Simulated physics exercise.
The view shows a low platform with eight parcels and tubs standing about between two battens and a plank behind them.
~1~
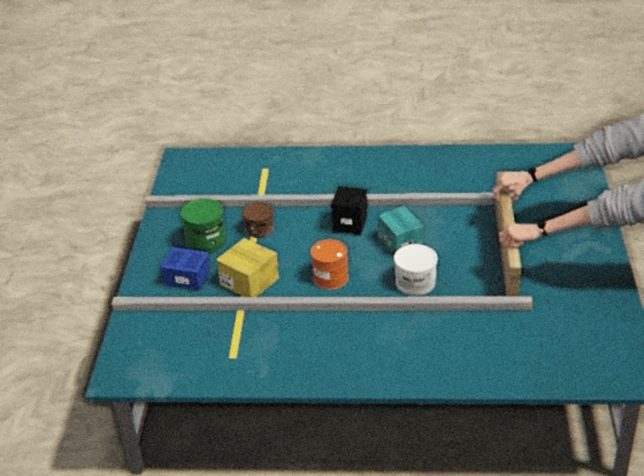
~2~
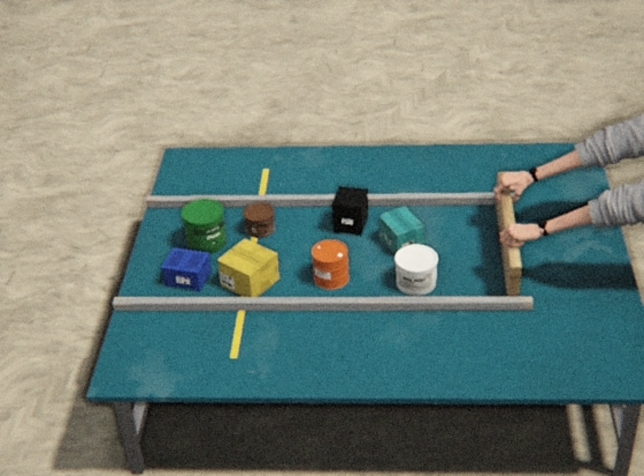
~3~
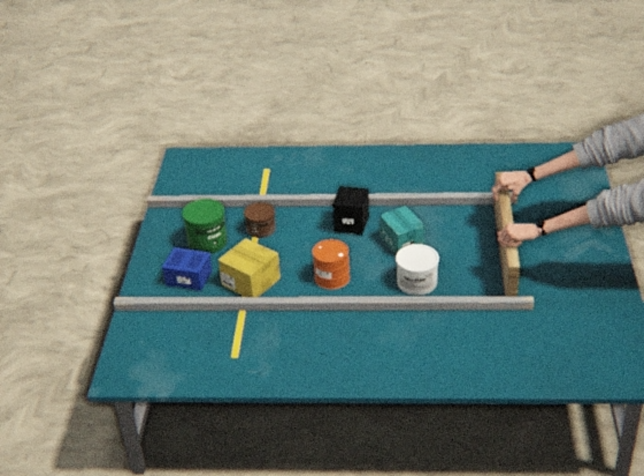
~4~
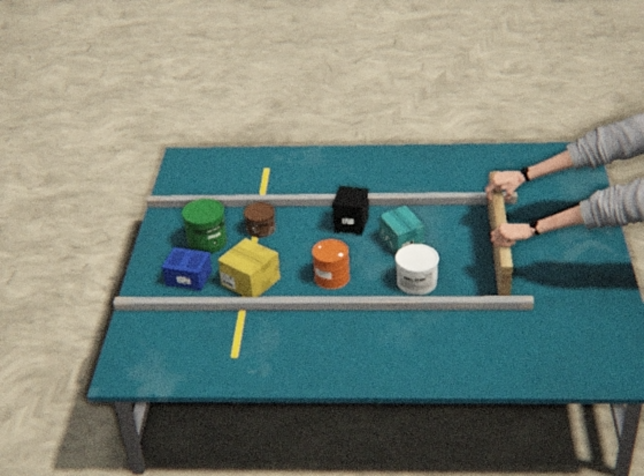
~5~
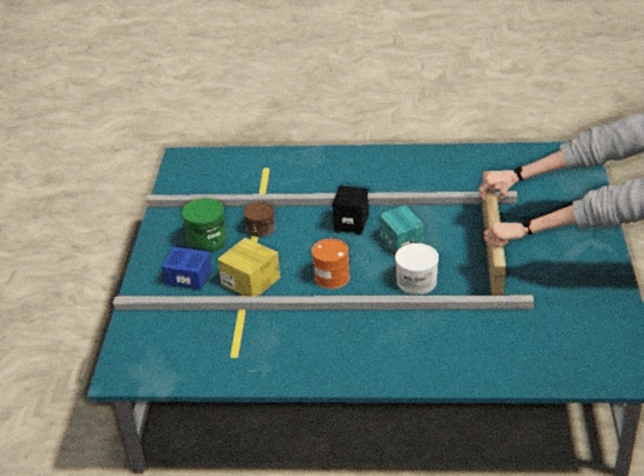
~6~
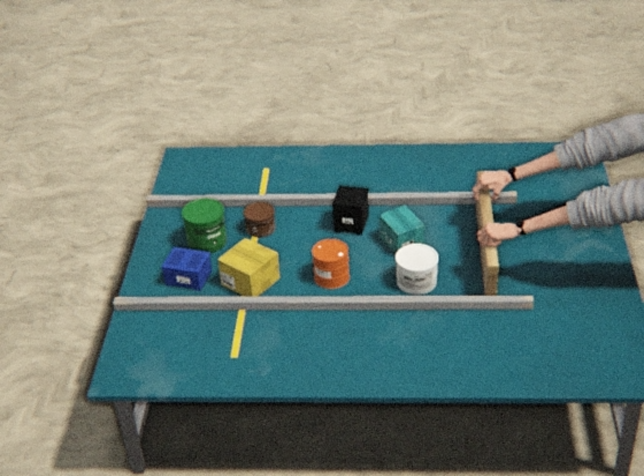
A wooden plank, held by two hands at the right, slid a short way left between two rails on a teal table, while the eight colourful boxes and tubs ahead of it stayed put.
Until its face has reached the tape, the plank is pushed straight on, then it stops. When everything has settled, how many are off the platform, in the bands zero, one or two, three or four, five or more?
The drop count fails to reach one.
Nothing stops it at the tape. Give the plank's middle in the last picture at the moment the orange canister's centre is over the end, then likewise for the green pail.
The middle sits near (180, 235) for the first and near (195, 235) for the other.
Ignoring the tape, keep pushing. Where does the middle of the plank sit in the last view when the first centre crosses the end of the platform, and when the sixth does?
At (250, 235) for the first, at (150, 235) for the sixth.
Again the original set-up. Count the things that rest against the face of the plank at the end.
The number is 3.
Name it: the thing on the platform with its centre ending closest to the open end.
It's the blue tote.
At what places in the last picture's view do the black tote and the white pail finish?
Answer: First (242, 201), after that (226, 269).
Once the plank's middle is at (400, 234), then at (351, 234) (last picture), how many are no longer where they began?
First position 2; second position 5.
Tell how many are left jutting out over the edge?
Result: 1.
Soon after, none off yet; blue tote at rest near (188, 269); green pail at rest near (205, 226); yellow parcel at rest near (249, 269).
After that, none off yet; blue tote at rest near (188, 269); green pail at rest near (205, 226); yellow parcel moving near (247, 269).
And then, none off yet; blue tote displaced about its own width near (159, 272); green pail at rest near (205, 226); yellow parcel displaced about its own width near (199, 272).
In the end, the number that fall off is zero.
